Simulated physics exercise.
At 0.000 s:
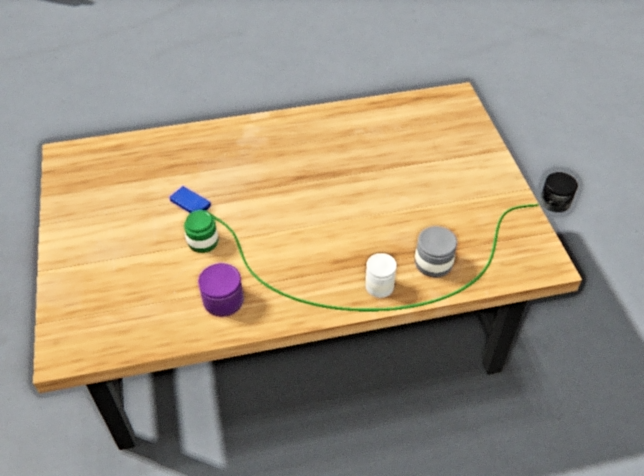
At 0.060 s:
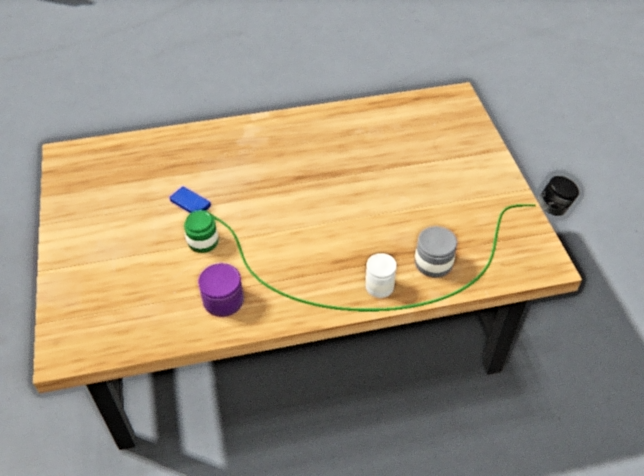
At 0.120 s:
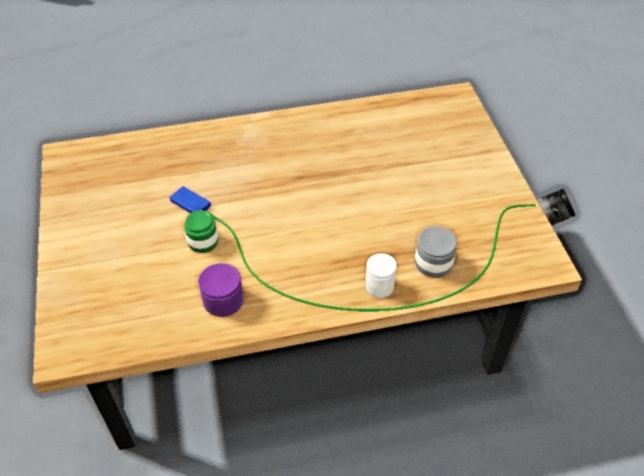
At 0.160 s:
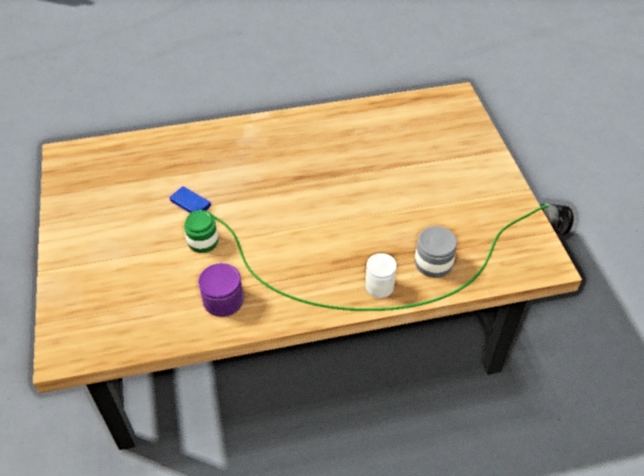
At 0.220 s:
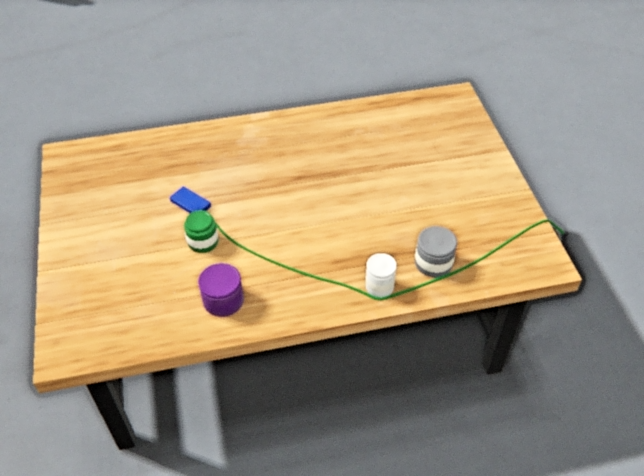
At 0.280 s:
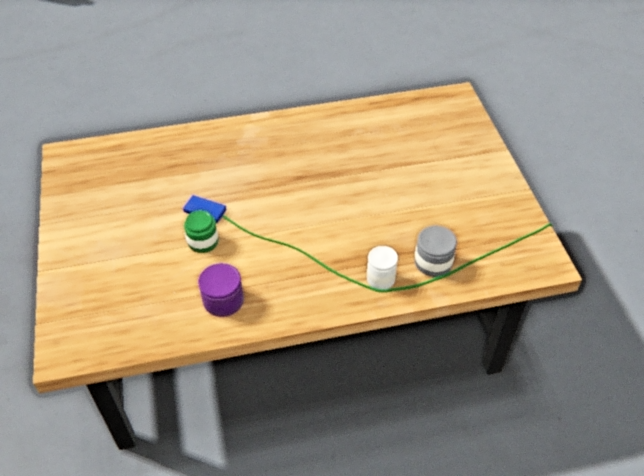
A wooden lab table with black legs stands on a grey floor, seen from above at an angle by a still camera. A blue phone, a green jar and a purple tub sit on the left, a white tin and grey canister on the right, with a green cable curving between. A black speaker drops past the right edge out of sight, pulling the cable straighter and shifting the phone slightly right.
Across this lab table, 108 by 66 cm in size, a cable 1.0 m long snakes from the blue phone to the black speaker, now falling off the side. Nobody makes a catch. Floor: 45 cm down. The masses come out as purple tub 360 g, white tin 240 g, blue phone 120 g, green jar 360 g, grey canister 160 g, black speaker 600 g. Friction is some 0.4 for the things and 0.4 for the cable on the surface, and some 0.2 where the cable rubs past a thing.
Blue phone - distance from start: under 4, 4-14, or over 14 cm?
It ends in the long range.
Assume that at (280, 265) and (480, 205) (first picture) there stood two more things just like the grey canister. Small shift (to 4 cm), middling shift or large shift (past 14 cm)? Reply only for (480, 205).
Net shift there: Minor.
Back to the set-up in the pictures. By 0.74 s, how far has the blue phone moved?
Approx. shift - blue phone 45 cm.
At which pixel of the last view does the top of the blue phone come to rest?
The top ends up close to (378, 283) in the last picture.
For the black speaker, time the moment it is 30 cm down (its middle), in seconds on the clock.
The clock reads 0.36 s at that moment.
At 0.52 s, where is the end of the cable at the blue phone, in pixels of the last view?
Roughly at pixel (346, 274).
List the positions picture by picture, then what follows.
Blue phone (190, 199); cable runs through (502, 217) (475, 280) (383, 310) (288, 296) (237, 240), in the first frame.
Black speaker (562, 186); cable runs through (501, 217) (383, 310) (237, 240), in the second frame.
Black speaker (557, 207); cable runs through (501, 217) (383, 310) (237, 240), in the third frame.
Black speaker (554, 219); cable runs through (516, 221) (383, 309) (237, 240), in the fourth frame.
Black speaker (546, 244); cable runs through (551, 223) (405, 292) (235, 243), in the fifth frame.
Cable runs through (515, 242) (342, 276) (264, 239), in the sixth frame.
By 0.5 s, the cable's tail end at (346, 274); blue phone 35 cm off its start, white tin 9 cm off its start, black speaker over the edge.
By 0.7 s, the cable's tail end at (399, 294); blue phone 46 cm off its start, white tin 9 cm off its start, black speaker over the edge.
By 1.0 s, the cable's tail end at (400, 294); blue phone 47 cm off its start at (378, 283), white tin 9 cm off its start at (394, 230), black speaker over the edge.
By 1.2 s, the cable's tail end at (400, 294); blue phone 47 cm off its start, white tin 9 cm off its start, black speaker over the edge.
By 2.4 s, the cable's tail end at (400, 294); blue phone 47 cm off its start at (378, 283), white tin 9 cm off its start at (394, 230), black speaker over the edge.
